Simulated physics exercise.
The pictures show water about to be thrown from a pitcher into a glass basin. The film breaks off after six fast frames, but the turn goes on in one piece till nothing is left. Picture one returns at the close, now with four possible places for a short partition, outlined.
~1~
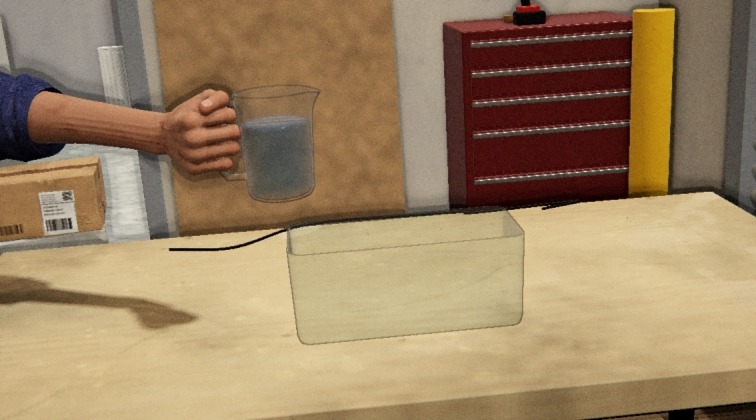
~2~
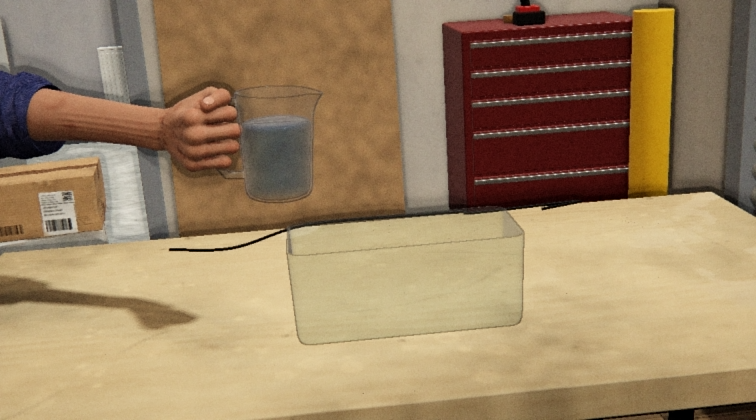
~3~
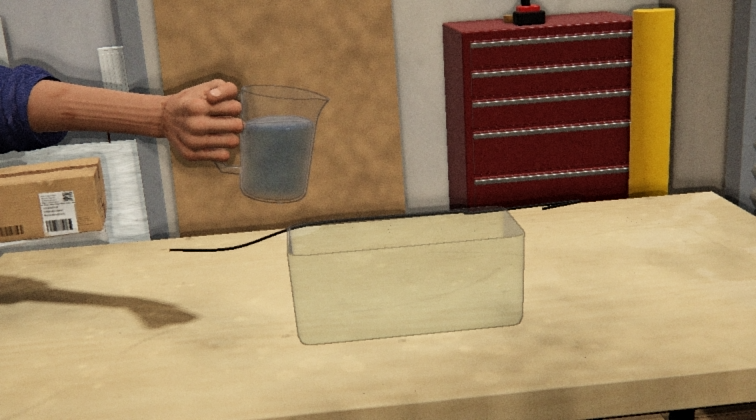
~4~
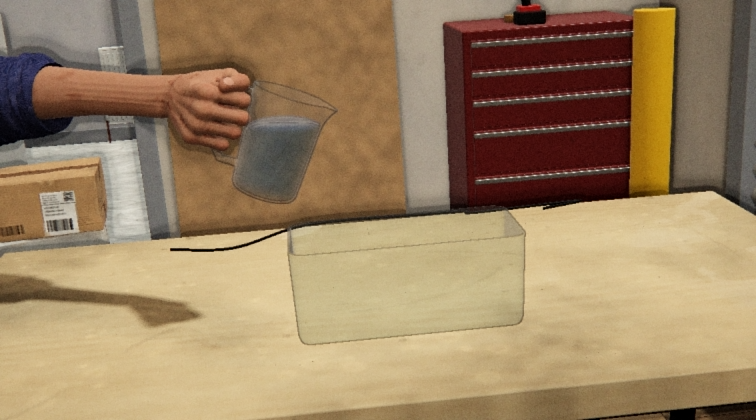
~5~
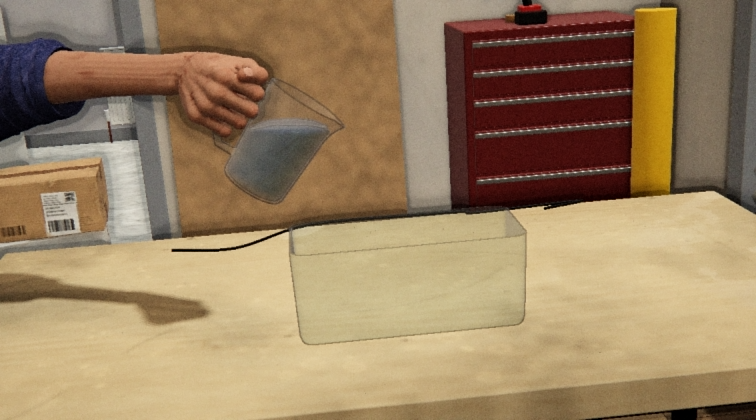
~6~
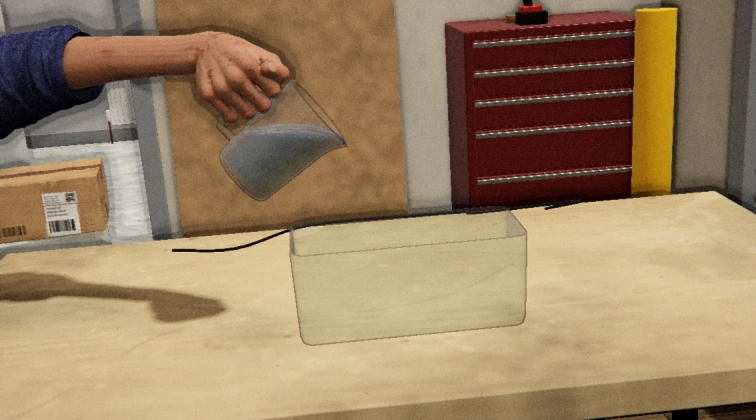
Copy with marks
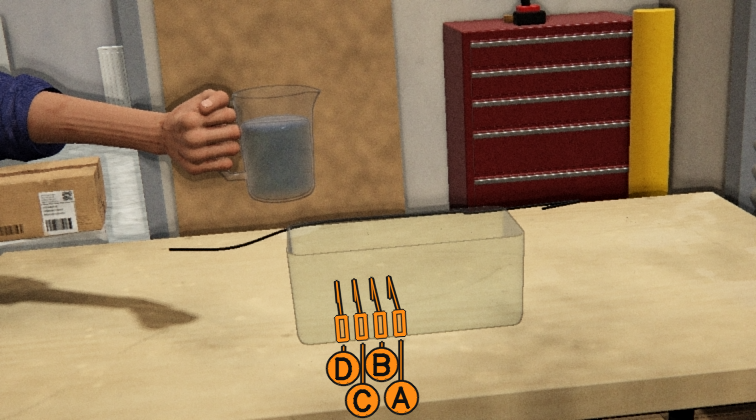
The footage shows a hand holding a clear pitcher of water above and to the left of an empty glass basin on a wooden workbench, then gradually tilting the pitcher rightward until the water reaches near its lip.
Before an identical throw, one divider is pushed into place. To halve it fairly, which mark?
The answer is place A.
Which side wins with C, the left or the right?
More ends on the right.
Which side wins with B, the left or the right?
The right side.
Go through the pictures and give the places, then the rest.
The first picture shows upright, lip at (319, 90); basin from (298, 343) to (523, 322); nothing has left yet.
The second picture shows tipped about 3°, lip at (321, 92); nothing has left yet.
The third picture shows tipped about 10°, lip at (328, 99); nothing has left yet.
The fourth picture shows tipped about 22°, lip at (336, 110); nothing has left yet.
The fifth picture shows tipped about 36°, lip at (344, 126); nothing has left yet.
The sixth picture shows tipped about 53°, lip at (347, 145); nothing has left yet.
In orange, A at (400, 340); B at (381, 342); C at (362, 344); D at (343, 346).
If A is chosen, about 58 % ends left of the wall and 40 % right of it.
If B is chosen, about 11 % ends left of the wall and 89 % right of it.
If C is chosen, about 6 % ends left of the wall and 93 % right of it.
If D is chosen, about 9 % ends left of the wall and 89 % right of it.
